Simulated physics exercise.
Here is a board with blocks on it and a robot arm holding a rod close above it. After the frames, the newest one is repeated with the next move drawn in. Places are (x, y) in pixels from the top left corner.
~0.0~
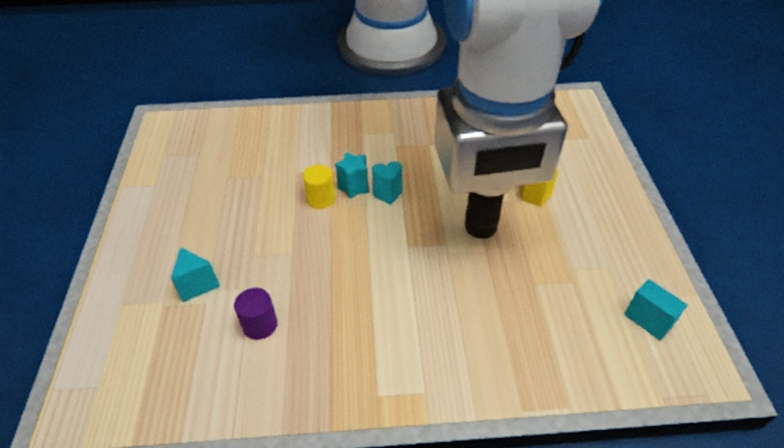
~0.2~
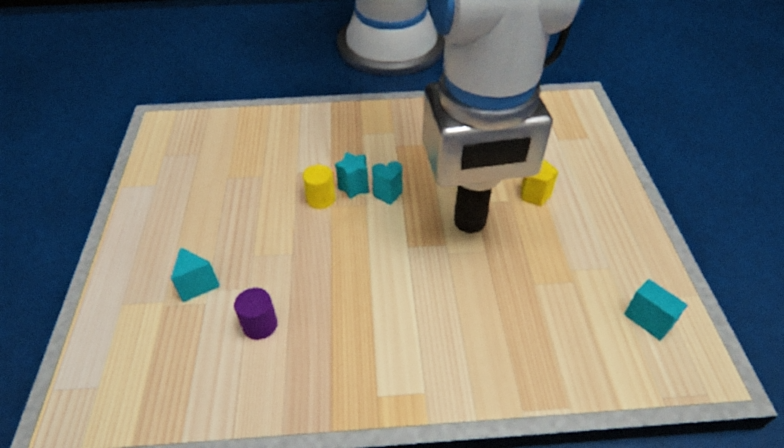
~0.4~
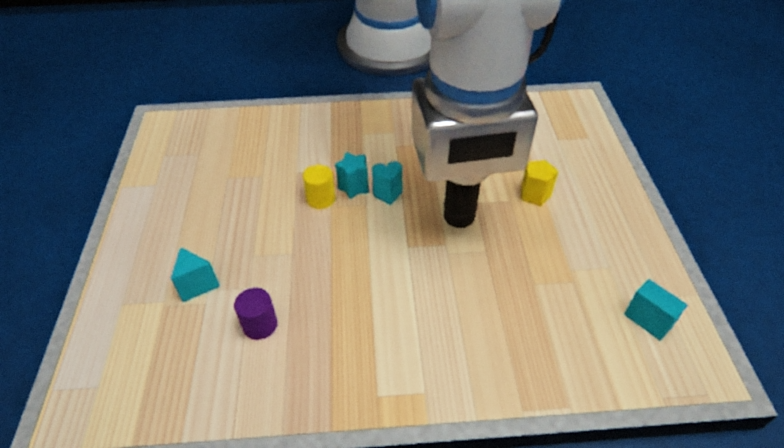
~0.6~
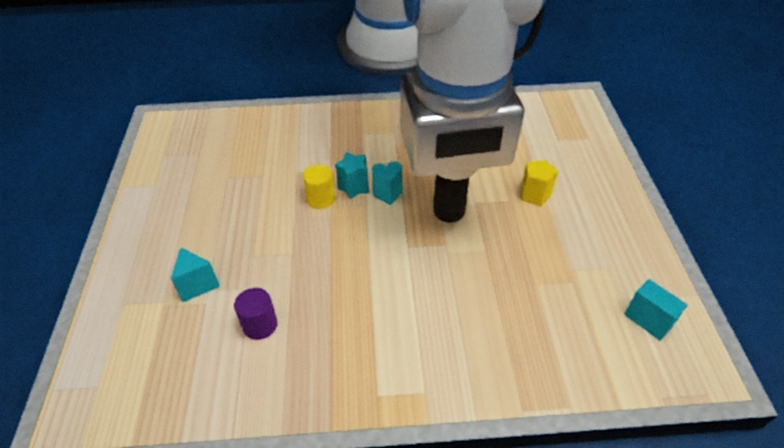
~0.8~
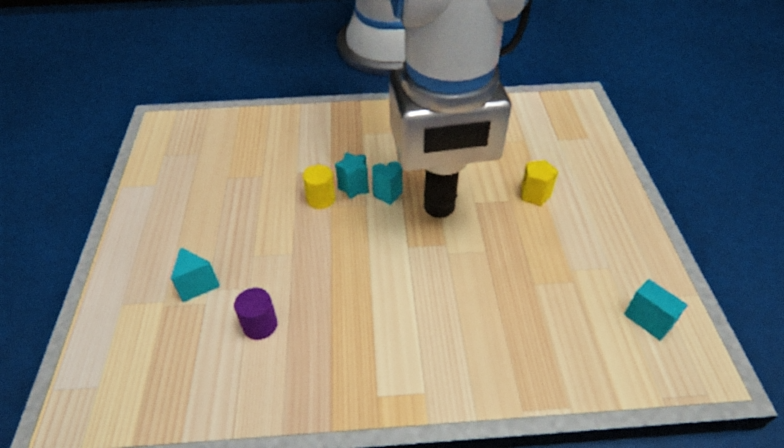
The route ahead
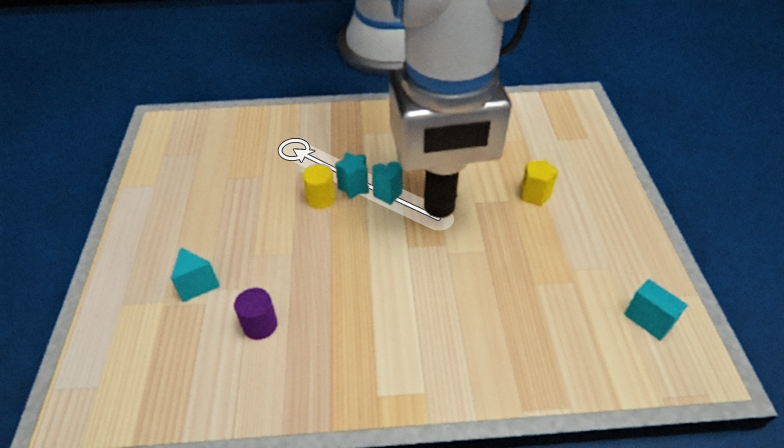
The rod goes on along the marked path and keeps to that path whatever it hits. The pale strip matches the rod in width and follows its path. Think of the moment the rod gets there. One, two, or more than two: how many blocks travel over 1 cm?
My forecast: 2.
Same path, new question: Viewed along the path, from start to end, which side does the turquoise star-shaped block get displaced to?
Answer: Leftward.
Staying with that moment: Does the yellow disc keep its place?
That would be a yes.
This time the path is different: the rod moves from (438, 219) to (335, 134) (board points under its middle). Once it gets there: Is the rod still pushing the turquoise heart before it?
It seems not.
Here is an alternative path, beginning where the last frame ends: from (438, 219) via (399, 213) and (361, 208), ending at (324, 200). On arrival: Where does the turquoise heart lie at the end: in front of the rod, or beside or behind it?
I think the rod loses the turquoise heart somewhere along the way.
The drawn path runs from (438, 219) to (294, 149).
On the path given first. One third of the way, rod at (385, 183); turquoise star-shaped block at (338, 160); turquoise heart at (365, 157).
Two thirds of the way, rod at (336, 159); turquoise star-shaped block at (309, 154), turned 90° anticlockwise; turquoise heart at (325, 130), turned 40° clockwise.
At the end, rod at (292, 138); yellow disc not moved; turquoise star-shaped block at (300, 152), turned 130° anticlockwise; turquoise heart at (307, 112), turned 85° clockwise.
